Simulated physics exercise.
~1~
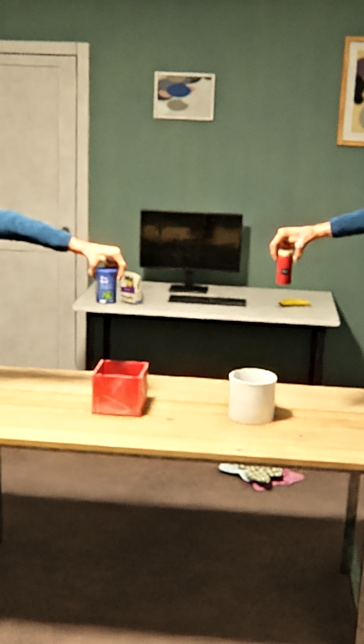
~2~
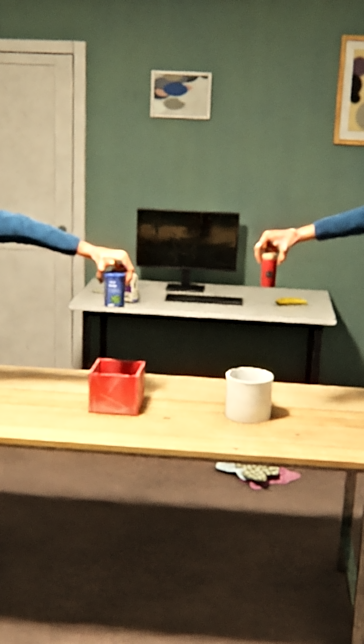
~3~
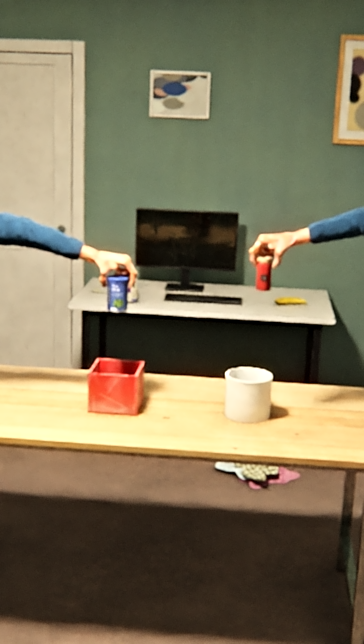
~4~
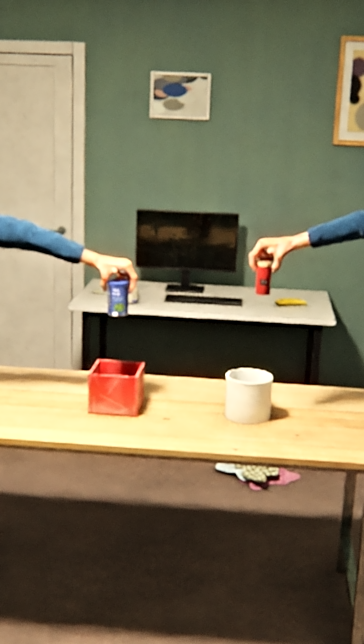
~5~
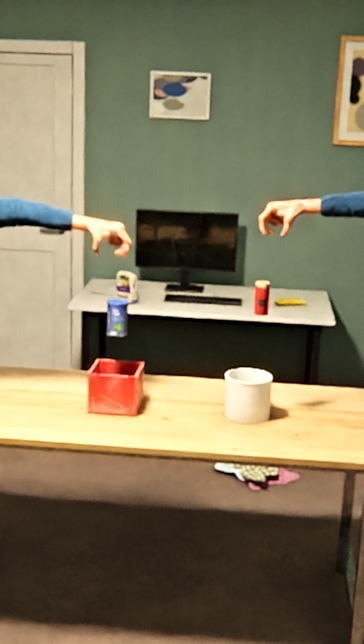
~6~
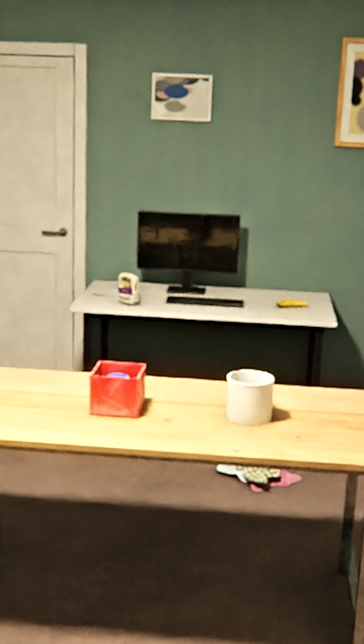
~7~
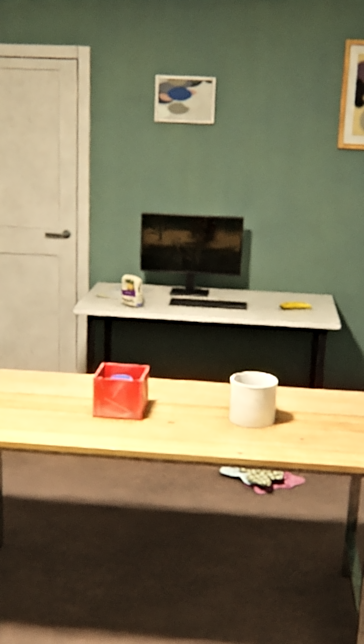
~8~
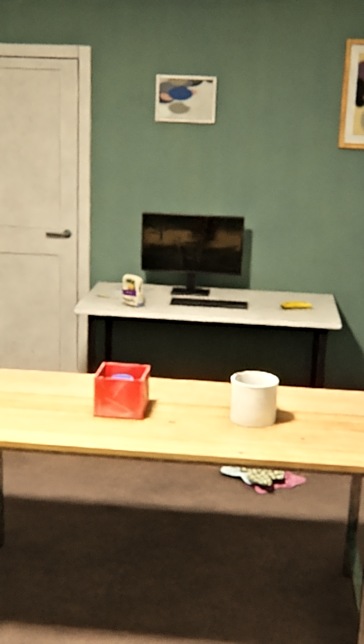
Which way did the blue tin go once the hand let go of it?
It went down, dropping into the red box on the table.
